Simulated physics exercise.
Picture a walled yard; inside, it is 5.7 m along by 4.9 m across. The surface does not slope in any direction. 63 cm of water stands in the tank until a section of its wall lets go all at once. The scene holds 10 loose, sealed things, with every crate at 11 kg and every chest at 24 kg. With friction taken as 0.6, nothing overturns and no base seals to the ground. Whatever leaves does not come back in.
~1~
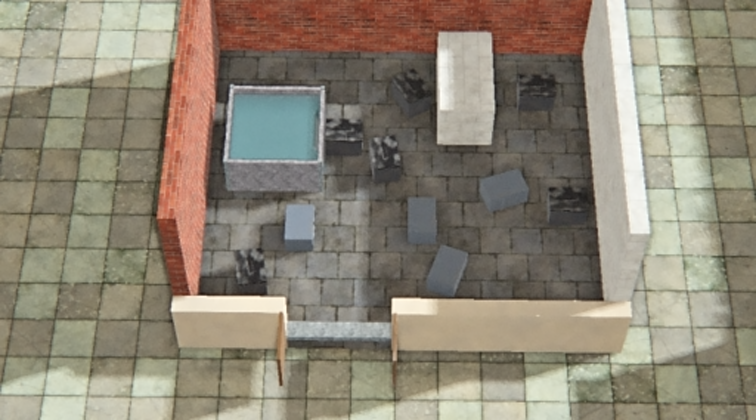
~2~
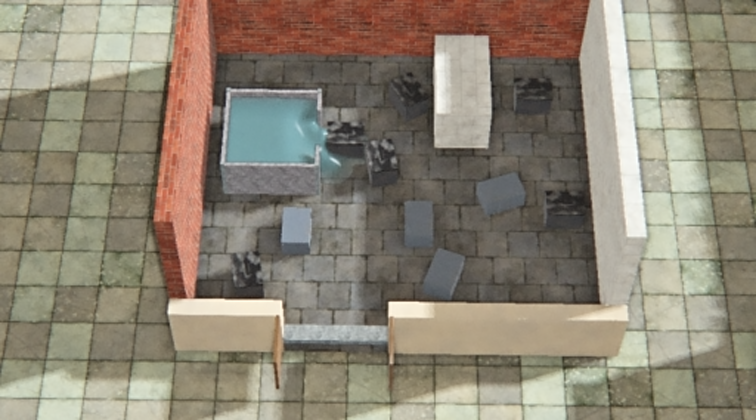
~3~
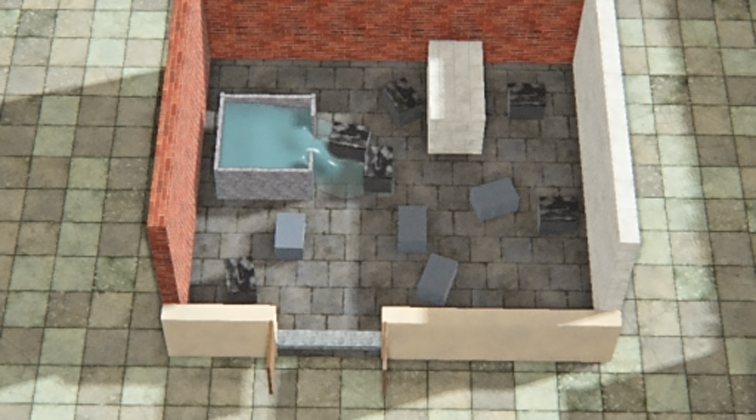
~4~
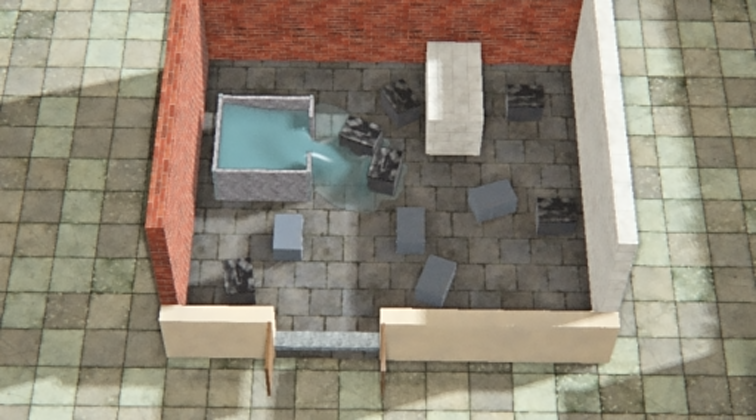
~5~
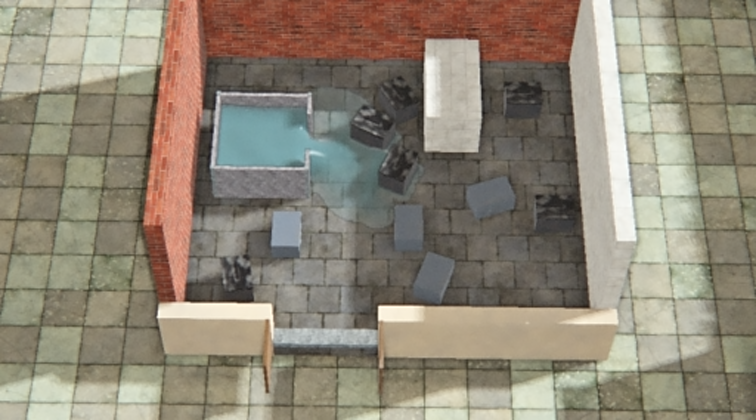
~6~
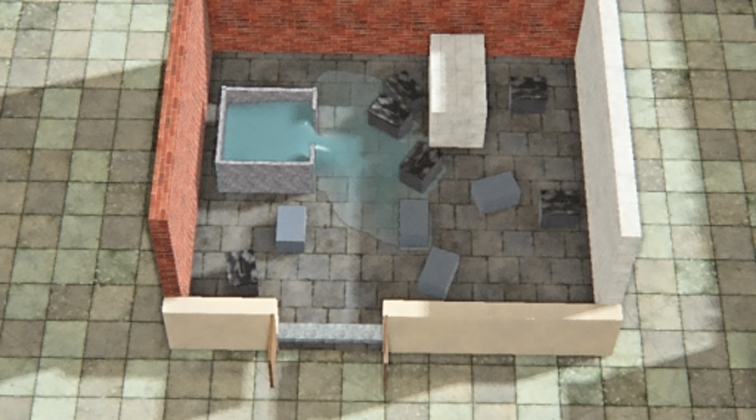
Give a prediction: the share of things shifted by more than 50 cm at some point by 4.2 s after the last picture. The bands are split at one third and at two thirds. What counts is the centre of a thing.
It falls between one and two thirds.
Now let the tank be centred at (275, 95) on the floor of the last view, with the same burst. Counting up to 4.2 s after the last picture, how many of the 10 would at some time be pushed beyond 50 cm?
In that case 3 of them.
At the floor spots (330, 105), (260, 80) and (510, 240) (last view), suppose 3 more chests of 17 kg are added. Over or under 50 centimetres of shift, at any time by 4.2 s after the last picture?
Each in turn ends up within the limit, within the limit, beyond the limit.
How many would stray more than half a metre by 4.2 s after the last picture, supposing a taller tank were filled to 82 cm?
Then it comes to 6.
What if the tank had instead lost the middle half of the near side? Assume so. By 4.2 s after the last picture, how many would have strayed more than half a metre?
That would give 3.
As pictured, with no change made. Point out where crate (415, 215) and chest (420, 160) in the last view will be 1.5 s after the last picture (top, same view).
First one near (496, 253), second near (507, 189).
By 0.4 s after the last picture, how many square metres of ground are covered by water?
Flooded: Near 7.5 m2.
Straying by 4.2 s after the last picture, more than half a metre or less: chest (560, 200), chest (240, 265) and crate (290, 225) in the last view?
Well, in that order it's not reaching it, not reaching it, not reaching it.
Then, 0.4 s after the last picture 2 of 10 are over 50 cm from their spots; 0 afloat.
Then, 1.5 s after the last picture 5 of 10 are over 50 cm from their spots; 0 afloat.
Then, 2.8 s after the last picture 6 of 10 are over 50 cm from their spots; 2 afloat.
Then, 4.2 s after the last picture 6 of 10 are over 50 cm from their spots, and 6 have been at some point; 3 afloat.
